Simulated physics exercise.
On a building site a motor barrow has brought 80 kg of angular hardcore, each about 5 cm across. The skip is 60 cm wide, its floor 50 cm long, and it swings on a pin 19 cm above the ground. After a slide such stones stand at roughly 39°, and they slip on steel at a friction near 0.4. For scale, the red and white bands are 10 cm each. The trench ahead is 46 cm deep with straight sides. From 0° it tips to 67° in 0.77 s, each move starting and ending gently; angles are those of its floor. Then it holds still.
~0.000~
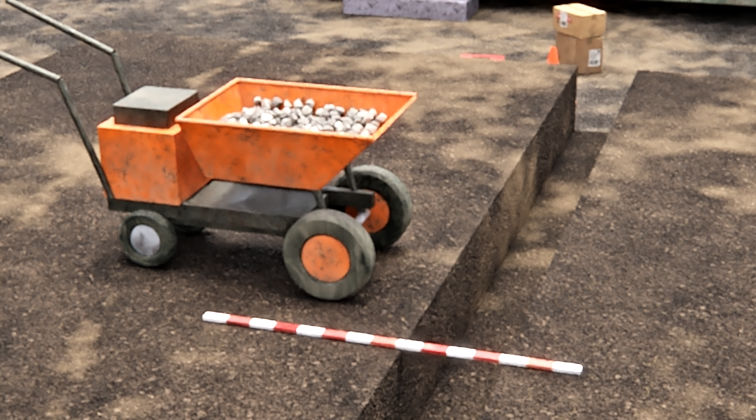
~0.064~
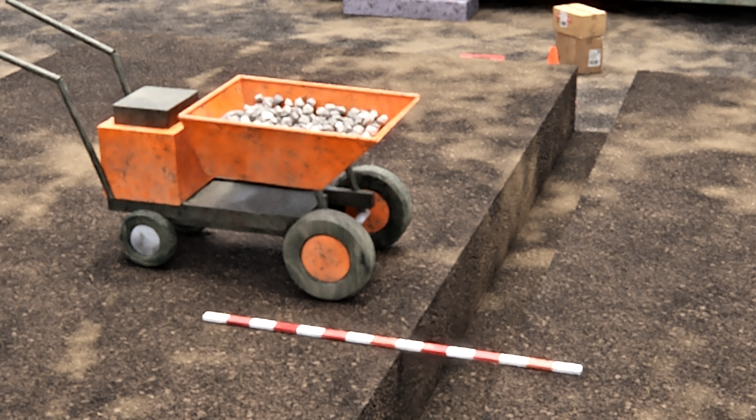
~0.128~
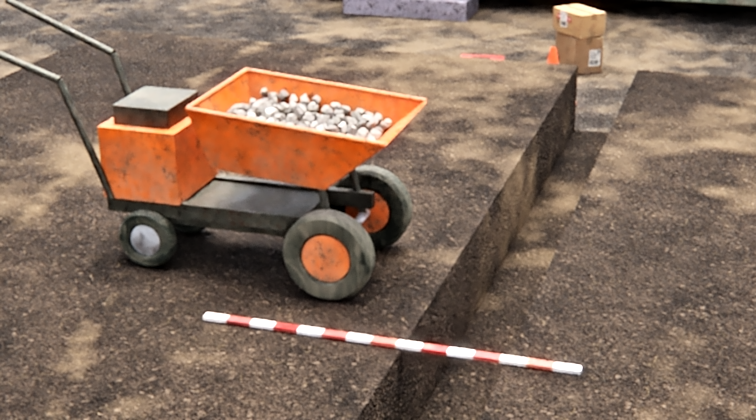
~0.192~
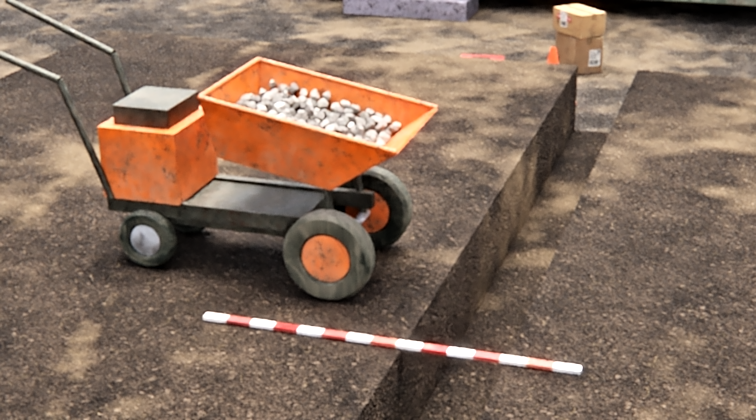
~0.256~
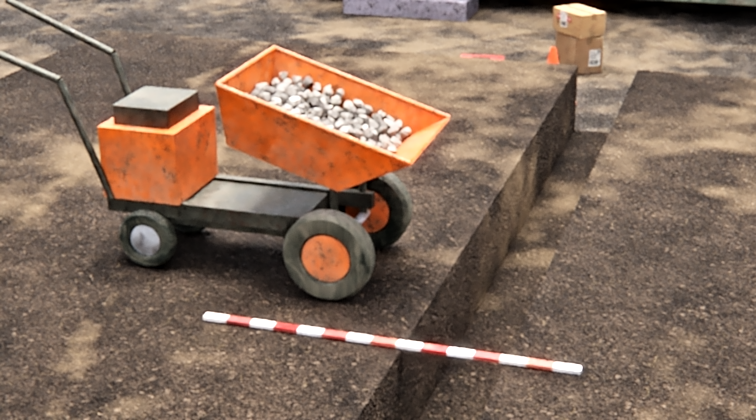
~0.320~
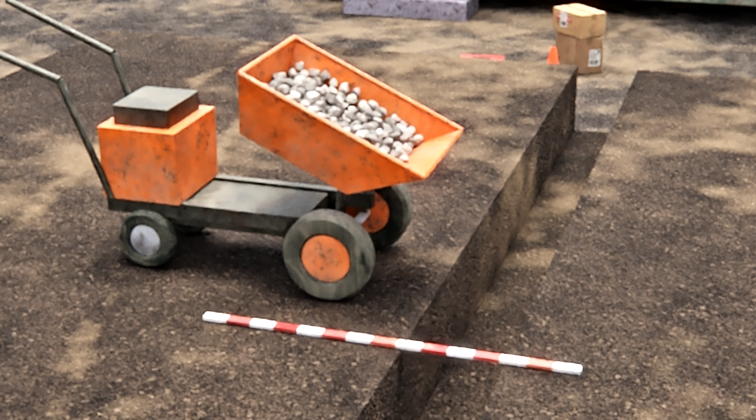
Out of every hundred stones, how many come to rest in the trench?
About 72 per cent.
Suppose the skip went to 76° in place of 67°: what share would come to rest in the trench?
In that case some 75 per cent.
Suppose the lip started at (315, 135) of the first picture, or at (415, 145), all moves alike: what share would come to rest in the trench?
Near 100 per cent from the first place, 35 from the second.
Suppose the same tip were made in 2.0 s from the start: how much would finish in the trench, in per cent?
It would be near 90 per cent.
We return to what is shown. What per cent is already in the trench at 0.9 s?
Some 20 per cent.
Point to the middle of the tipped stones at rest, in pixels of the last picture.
Near (515, 372).
After 0.6 s the floor is at 57°; 100 % in the skip; the foremost stones are at (445, 208).
After 0.9 s the floor is at 67°; 79 % in the skip, 20 % in the trench, 1 % past the trench; the foremost stones are at (537, 288).
After 1.2 s the floor is at 67°; 26 % in the skip, 46 % in the trench, 28 % past the trench; the foremost stones are at (655, 313).
After 3.2 s the floor is at 67°; 0 % in the skip, 72 % in the trench, 28 % past the trench; the foremost stones are at (715, 316).
